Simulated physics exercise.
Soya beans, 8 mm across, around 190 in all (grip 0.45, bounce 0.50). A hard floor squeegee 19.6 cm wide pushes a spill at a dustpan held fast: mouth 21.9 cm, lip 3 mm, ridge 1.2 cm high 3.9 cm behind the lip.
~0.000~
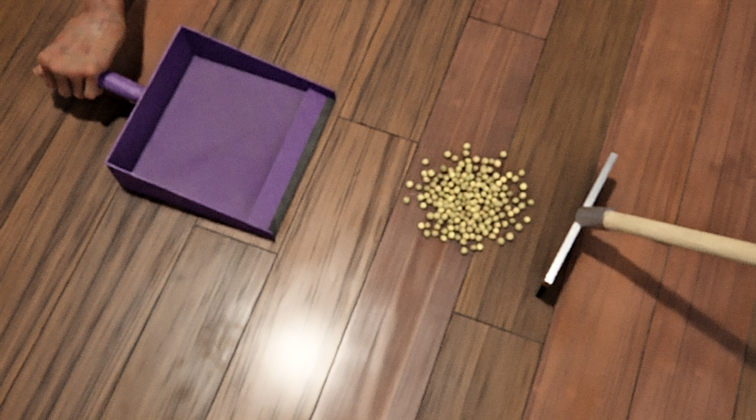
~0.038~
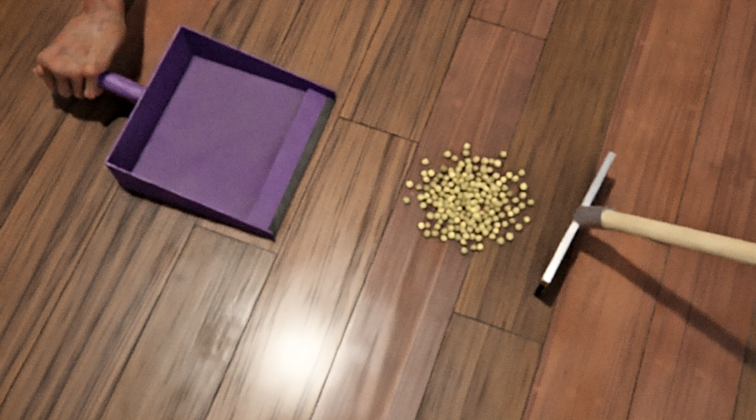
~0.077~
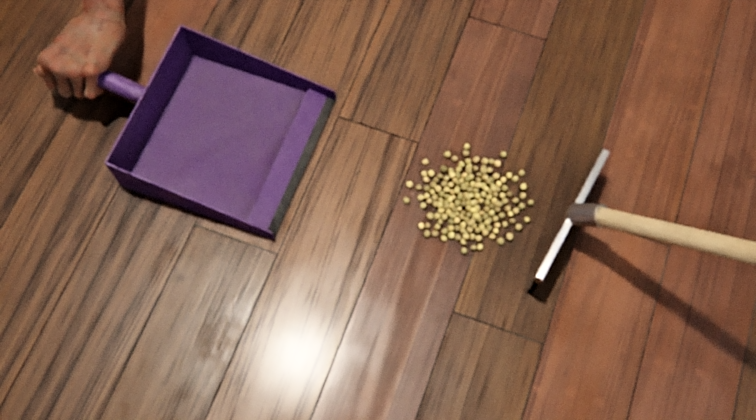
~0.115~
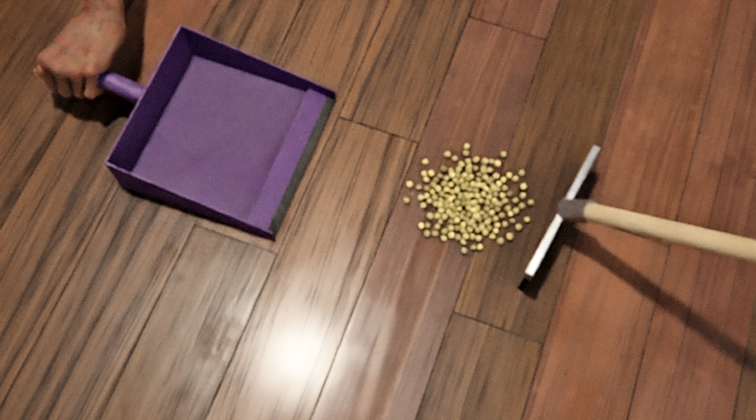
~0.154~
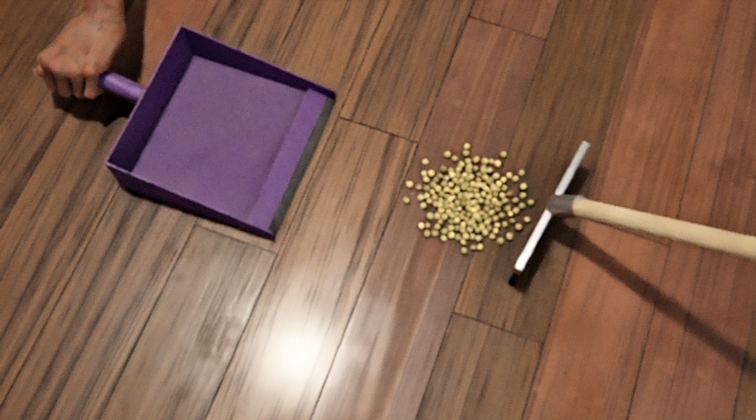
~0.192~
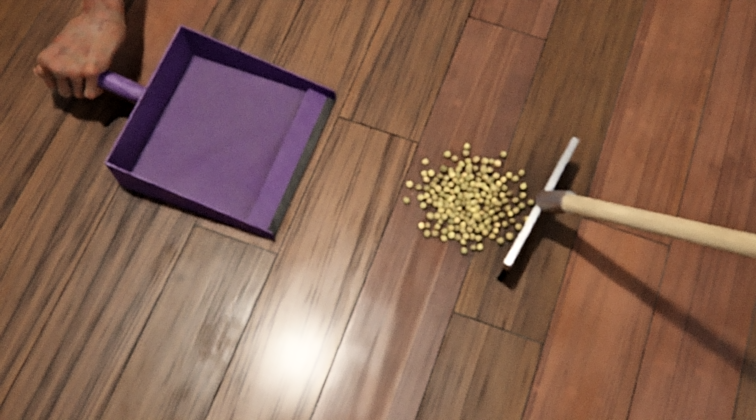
A hand at the upper left grips the handle of a purple dustpan resting on a glossy brown wooden plank floor, seen from above at an angle. A loose pile of small yellow beans lies right of centre, with a squeegee on a pale wooden handle to its right. The squeegee slides left up to the pile's edge, while the hand, pan, beans and camera stay still.
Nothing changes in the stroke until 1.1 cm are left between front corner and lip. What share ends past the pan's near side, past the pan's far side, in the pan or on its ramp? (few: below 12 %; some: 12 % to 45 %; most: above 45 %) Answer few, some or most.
Past the pan's near side: Few; past the pan's far side: Some; in the pan or on its ramp: Some.
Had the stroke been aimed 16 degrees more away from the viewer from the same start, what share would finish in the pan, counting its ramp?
It would be near 10 per cent.
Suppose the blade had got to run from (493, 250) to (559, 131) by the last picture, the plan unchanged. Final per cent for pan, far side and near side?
Pan 25, far 30, near 0.
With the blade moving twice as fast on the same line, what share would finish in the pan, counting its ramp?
It would be near 30 per cent.
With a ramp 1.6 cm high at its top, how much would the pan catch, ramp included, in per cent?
In that case some 25 per cent.
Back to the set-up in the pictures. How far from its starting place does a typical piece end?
Some 22 cm.
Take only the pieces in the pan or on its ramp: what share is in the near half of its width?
Some 20 per cent.
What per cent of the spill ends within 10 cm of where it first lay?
About 0 per cent.
Then, at 0.56 s, middle of the blade 17 cm from the lip; 0 % over the lip, far side 10 %, near side 0 %.
After 0.81 s, middle of the blade 8 cm from the lip; 0 % over the lip, far side 15 %, near side 0 %.
After 1.16 s, middle of the blade 3 cm from the lip; 30 % over the lip, far side 25 %, near side 0 %.
In the end, at 1.6 s, near side 0 %, far side 25 %, pan 30 %, in front of the lip or behind the blade 50 %.
